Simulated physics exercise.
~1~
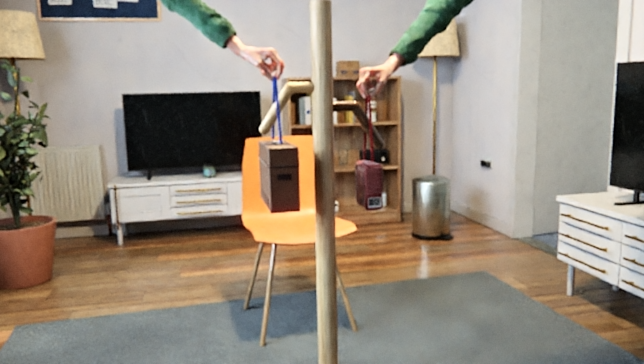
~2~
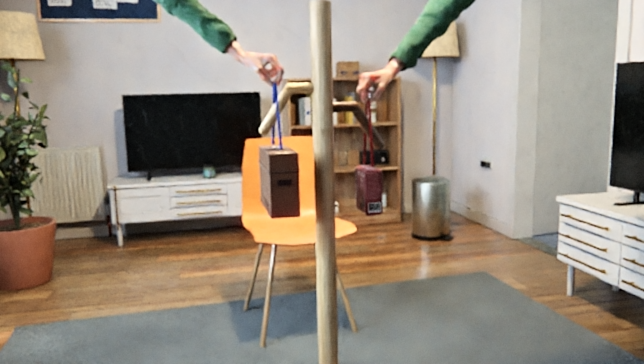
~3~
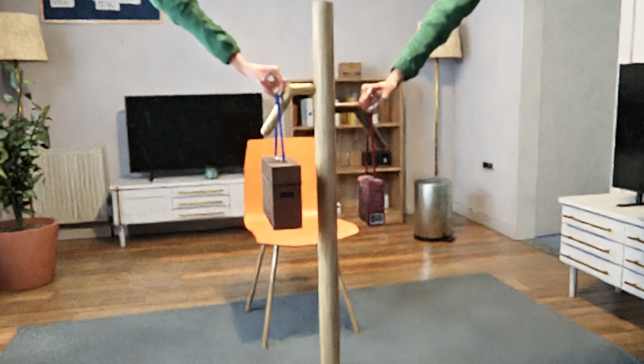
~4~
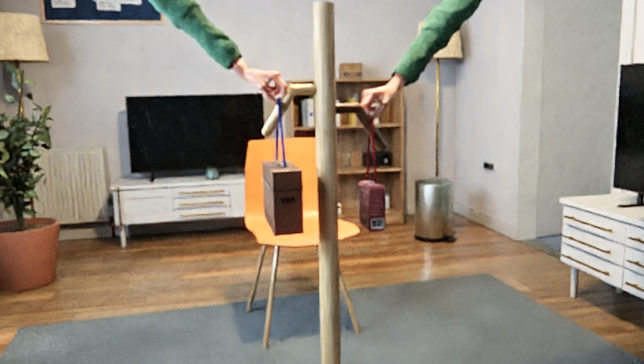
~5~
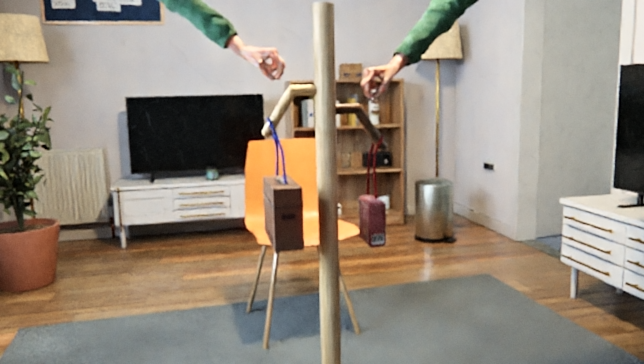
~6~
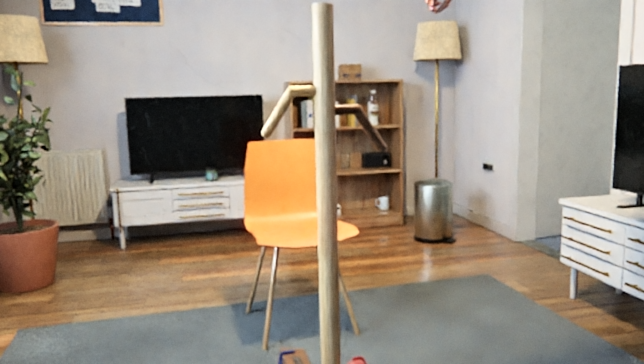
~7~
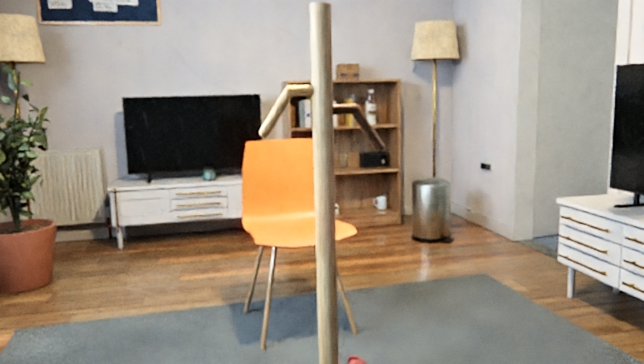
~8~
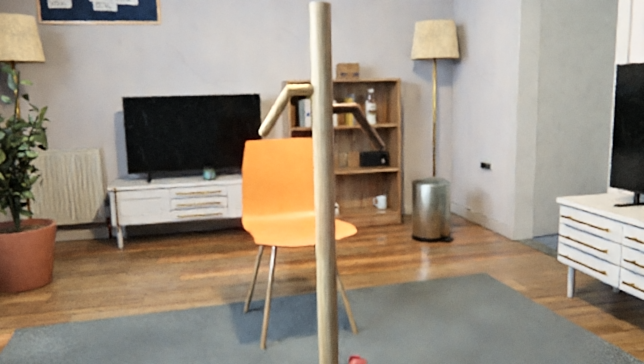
In a living room with an orange chair, two hands lowered a brown case and a red pouch by their loops onto the downward-sloping pegs of a wooden post, then let go, and both slid off and dropped to the floor.
